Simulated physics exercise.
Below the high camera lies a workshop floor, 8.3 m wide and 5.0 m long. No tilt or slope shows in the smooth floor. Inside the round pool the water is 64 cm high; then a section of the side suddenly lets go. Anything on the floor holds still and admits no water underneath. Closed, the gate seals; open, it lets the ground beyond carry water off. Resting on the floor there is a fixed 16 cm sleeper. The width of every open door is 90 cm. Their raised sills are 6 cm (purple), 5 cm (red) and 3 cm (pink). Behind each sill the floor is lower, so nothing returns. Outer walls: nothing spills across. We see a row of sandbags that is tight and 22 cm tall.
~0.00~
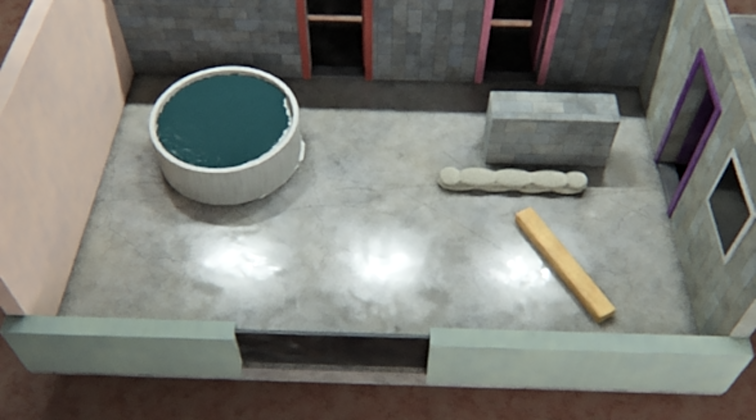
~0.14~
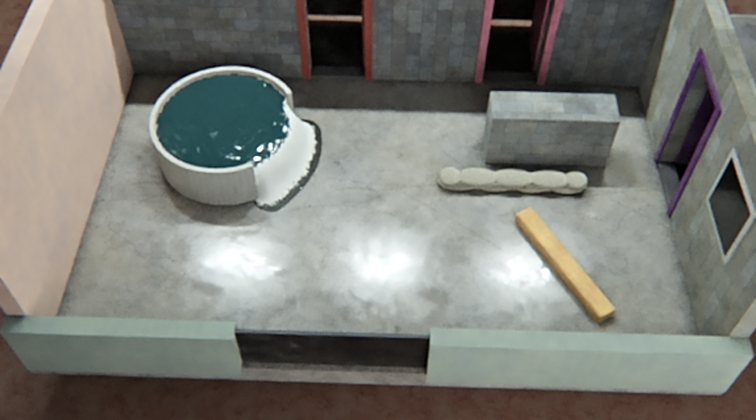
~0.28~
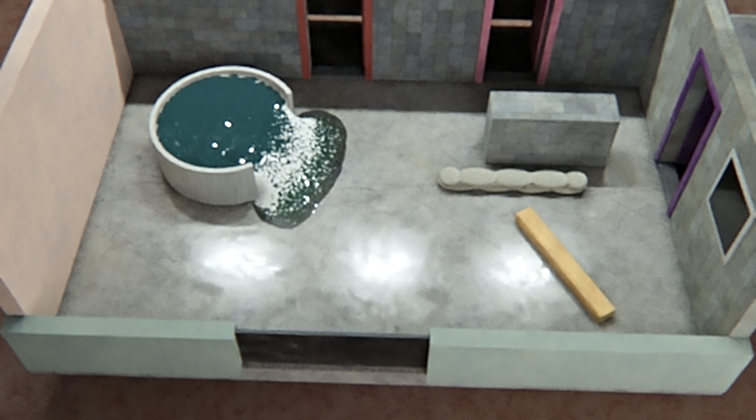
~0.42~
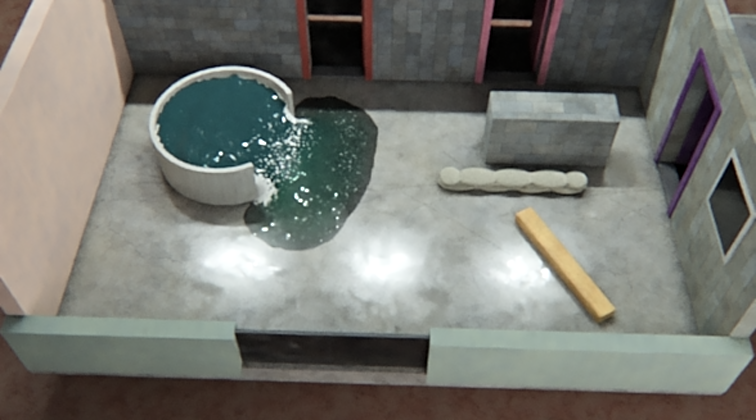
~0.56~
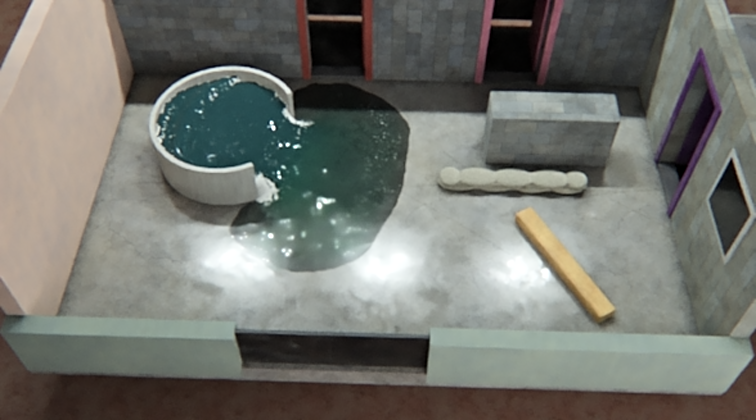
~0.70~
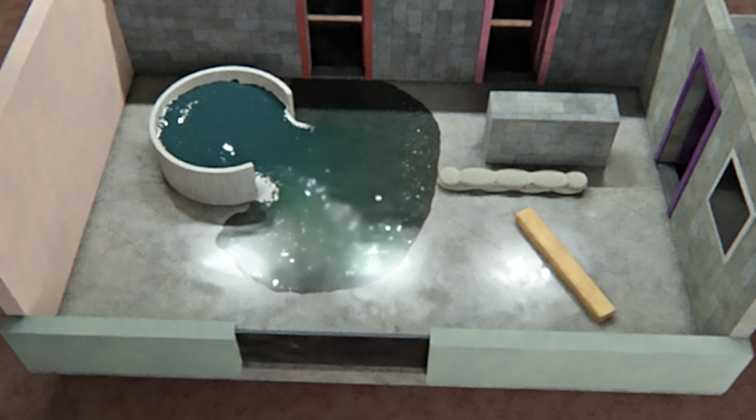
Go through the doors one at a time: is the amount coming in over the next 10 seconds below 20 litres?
Purple door: No, not below; red door: Yes, below; pink door: No, not below.
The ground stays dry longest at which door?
Last comes the purple one.
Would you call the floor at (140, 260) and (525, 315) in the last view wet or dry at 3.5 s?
Not yet touched, then awash.
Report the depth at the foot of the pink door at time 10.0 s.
Close to 3.5 cm of depth.
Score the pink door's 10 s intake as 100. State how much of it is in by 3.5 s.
Fraction in by then: Around 45 per cent.
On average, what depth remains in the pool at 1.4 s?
About 34 cm.
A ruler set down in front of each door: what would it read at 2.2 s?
In cm: Purple 1, red 1, pink 7.
After 1.4 s water covers 40 % of the floor and is deepest (25 cm) near (298, 168); purple door not reached, red door 5 cm at the sill, 1 L in, pink door 3 cm at the sill, 0 L in.
After 2.2 s water covers 50 % of the floor and is deepest (28 cm) near (478, 155); purple door 1 cm at the sill, 0 L in, red door 1 cm at the sill, 2 L in, pink door 7 cm at the sill, 1 L in.
After 3.5 s water covers 60 % of the floor and is deepest (26 cm) near (707, 365); purple door 4 cm at the sill, 23 L in, red door 1 cm at the sill, 2 L in, pink door 10 cm at the sill, 49 L in.
After 6.0 s water covers 70 % of the floor and is deepest (15 cm) near (652, 143); purple door 12 cm at the sill, 84 L in, red door 2 cm at the sill, 3 L in, pink door 6 cm at the sill, 90 L in.
After 10.0 s water covers 90 % of the floor and is deepest (10 cm) near (707, 365); purple door 7 cm at the sill, 108 L in, red door 5 cm at the sill, 3 L in, pink door 4 cm at the sill, 111 L in.
